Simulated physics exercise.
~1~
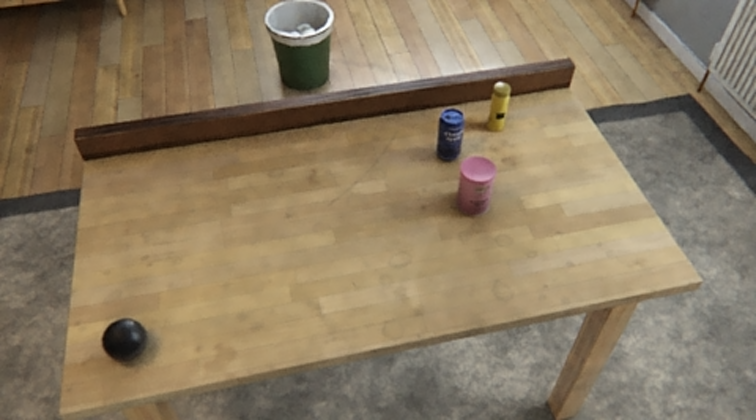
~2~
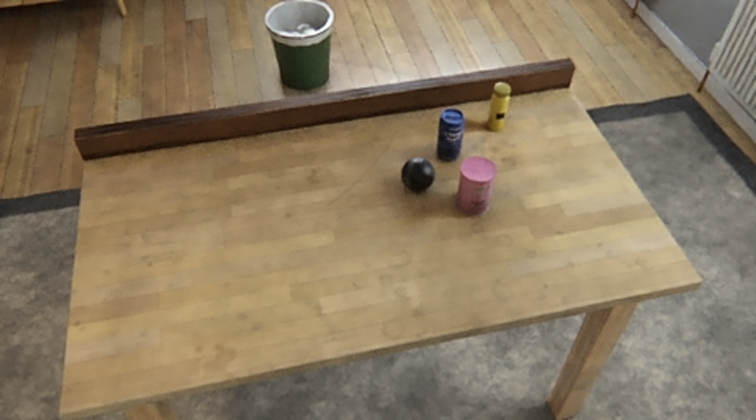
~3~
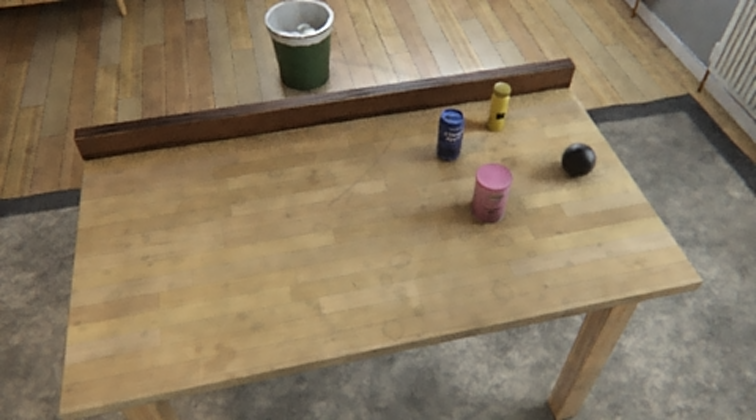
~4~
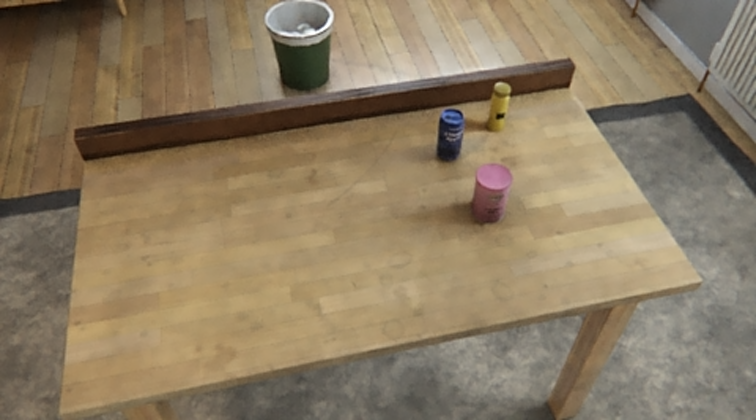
A black ball rolls across a light wooden table, seen from above at an angle in a room with a plank floor, a grey rug and a green bin behind. A dark wooden rail lines the far edge, and on the right stand a pink tin, a blue can and a yellow shaker. From the near left corner, the ball travels right and away toward the tin and can. It passes between them to the right side, and the tin shifts slightly right and nearer. Finally the ball is out of sight, while all three containers remain upright.
